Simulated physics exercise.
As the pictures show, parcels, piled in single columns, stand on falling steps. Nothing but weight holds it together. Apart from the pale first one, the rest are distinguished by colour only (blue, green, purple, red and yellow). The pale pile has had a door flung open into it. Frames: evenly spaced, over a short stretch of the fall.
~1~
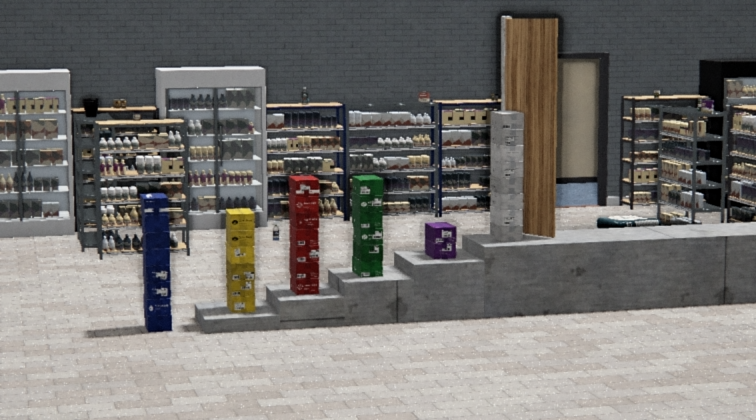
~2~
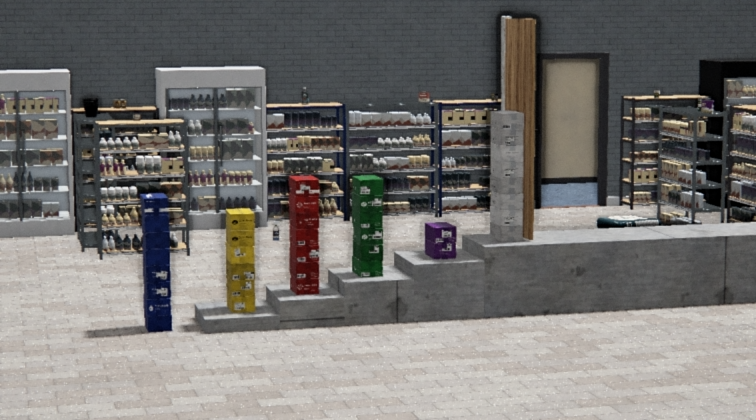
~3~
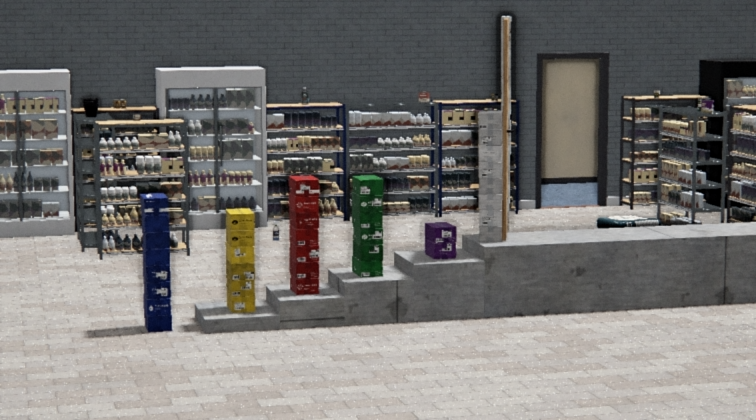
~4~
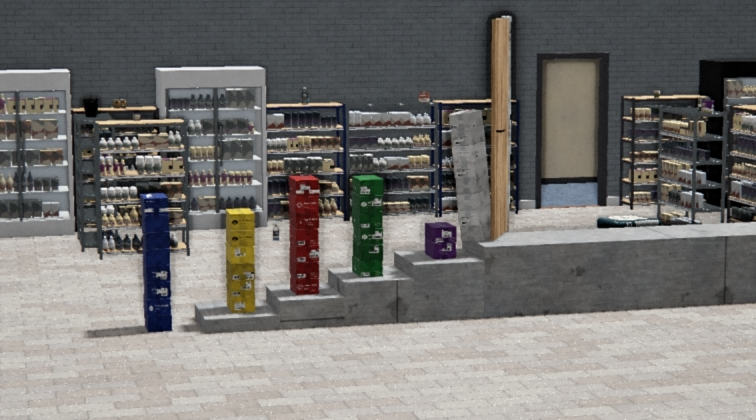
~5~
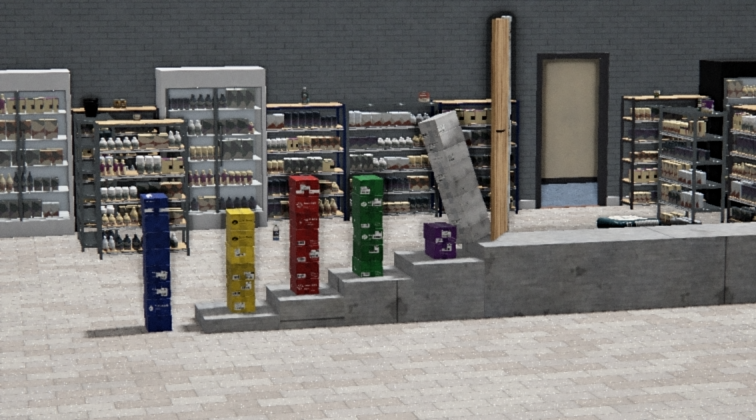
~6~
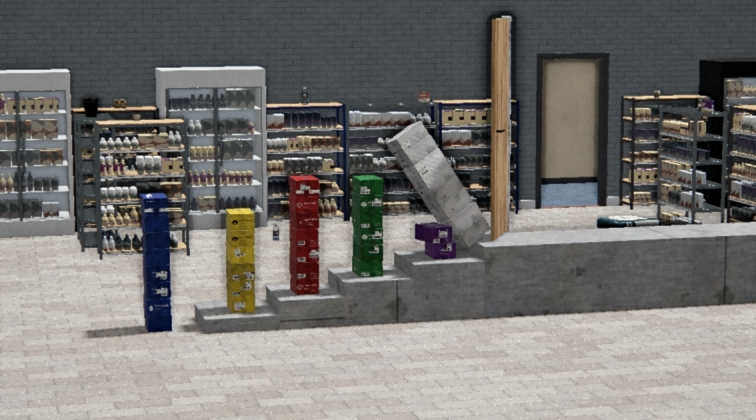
A wooden door swung into a tall gray stack at the top of some steps, and the stack leaned left over the coloured piles until the small purple one below it was knocked slightly out of place.
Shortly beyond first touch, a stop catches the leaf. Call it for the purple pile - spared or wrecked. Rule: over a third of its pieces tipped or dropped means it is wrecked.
The purple pile is spared.
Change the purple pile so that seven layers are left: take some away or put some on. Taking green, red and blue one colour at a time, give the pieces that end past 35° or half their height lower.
Going pile by pile: Green 5, red 7, blue 8.
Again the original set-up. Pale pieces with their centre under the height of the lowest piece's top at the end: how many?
6.
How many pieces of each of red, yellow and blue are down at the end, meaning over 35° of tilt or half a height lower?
Colour by colour, that's red at 7, yellow at 6, and blue at 8.
Soon, 5 of the pale pile down; none of the 2 purple parcels down (6 of 29 in all colours); top purple parcel displaced half its height; top red parcel tipped a little.
A while on, 5 of the pale pile down; none of the 2 purple parcels down (19 of 29 in all colours); top purple parcel displaced half its height; top green parcel tipped well over, some four heights lower.
Finally, 5 of the pale pile down; none of the 2 purple parcels down (27 of 29 in all colours); top purple parcel displaced half its height; top blue parcel upside down. Seen by the last camera, middles, top purple parcel near (432, 233), top blue parcel near (7, 305).
